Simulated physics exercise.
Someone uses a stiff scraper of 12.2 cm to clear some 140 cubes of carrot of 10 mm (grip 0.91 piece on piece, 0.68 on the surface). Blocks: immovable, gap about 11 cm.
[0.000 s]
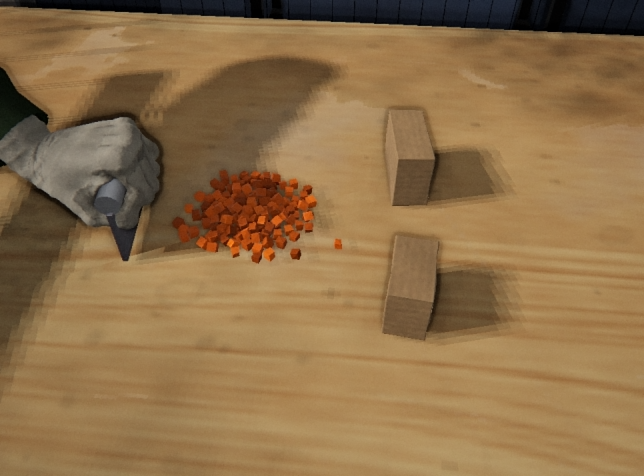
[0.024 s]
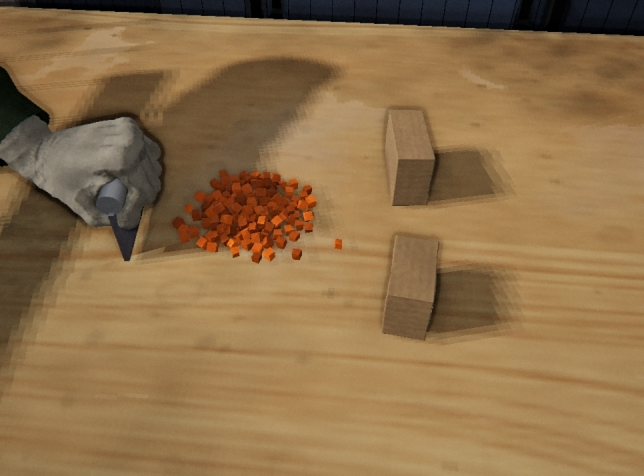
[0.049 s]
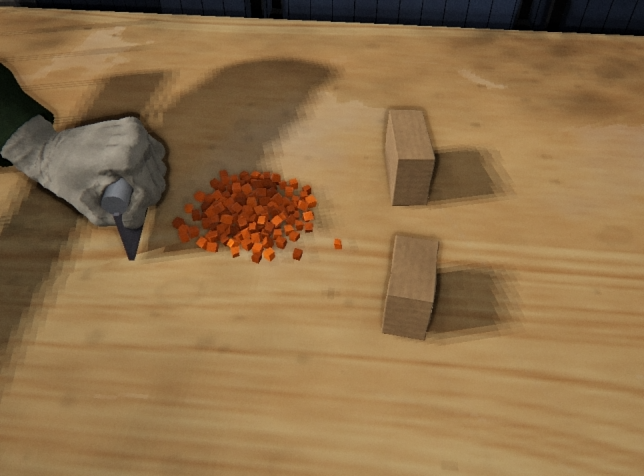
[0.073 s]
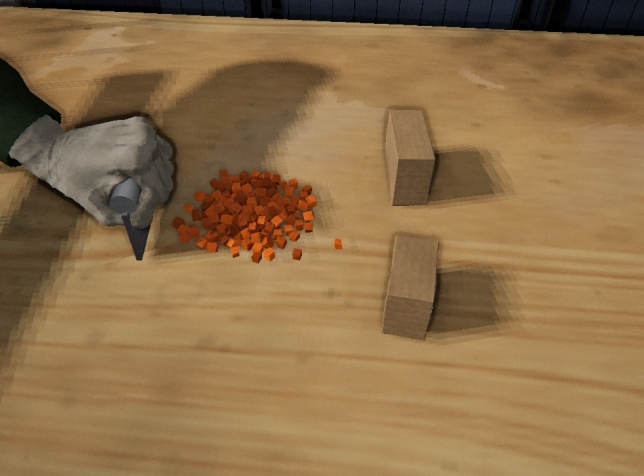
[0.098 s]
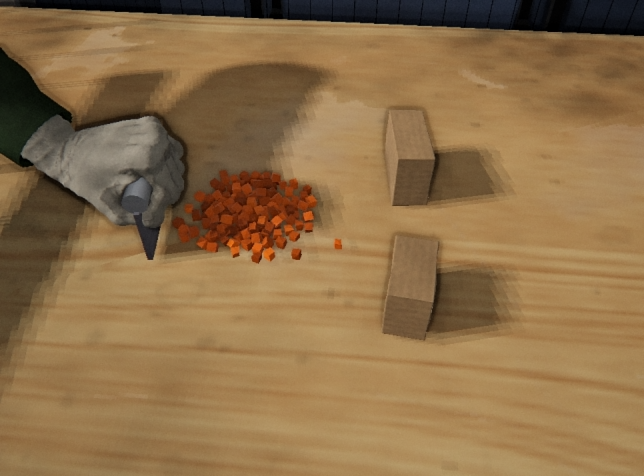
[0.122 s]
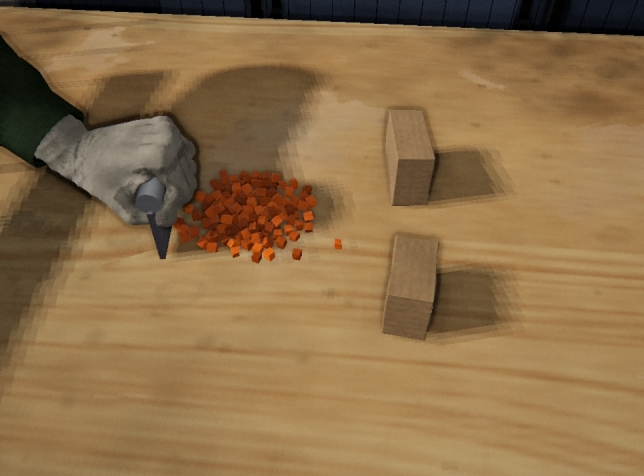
A gloved hand slides a scraper a short way right, up to scattered orange pieces.
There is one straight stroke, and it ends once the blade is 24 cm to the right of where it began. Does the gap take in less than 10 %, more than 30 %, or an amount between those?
It takes in an amount between.
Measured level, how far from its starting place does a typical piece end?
About 16 cm.
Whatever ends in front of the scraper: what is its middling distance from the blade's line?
I'd say close to 4 cm ahead of the line.
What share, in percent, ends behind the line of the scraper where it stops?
That share comes to some 20 per cent.
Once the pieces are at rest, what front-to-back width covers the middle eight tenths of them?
Roughly 18 cm.
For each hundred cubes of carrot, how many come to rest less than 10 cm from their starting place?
Close to 20 in a hundred.
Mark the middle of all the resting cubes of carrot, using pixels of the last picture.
Near pixel (376, 211).
Then, at 0.34 s, scraper 15 cm from its start, spill 16 cm wide; held up before the blocks 100 %.
After 0.56 s, scraper 24 cm from its start, spill 20 cm wide; in or through the gap 20 %, round the far block 5 %, held up before the blocks 80 %.
Then, at 0.75 s, scraper 24 cm from its start, spill 22 cm wide; in or through the gap 25 %, round the far block 10 %, held up before the blocks 70 %.
At rest (1.6 s), in or through the gap 25 %, round the near block 0 %, round the far block 10 %, held up before the blocks 70 %.
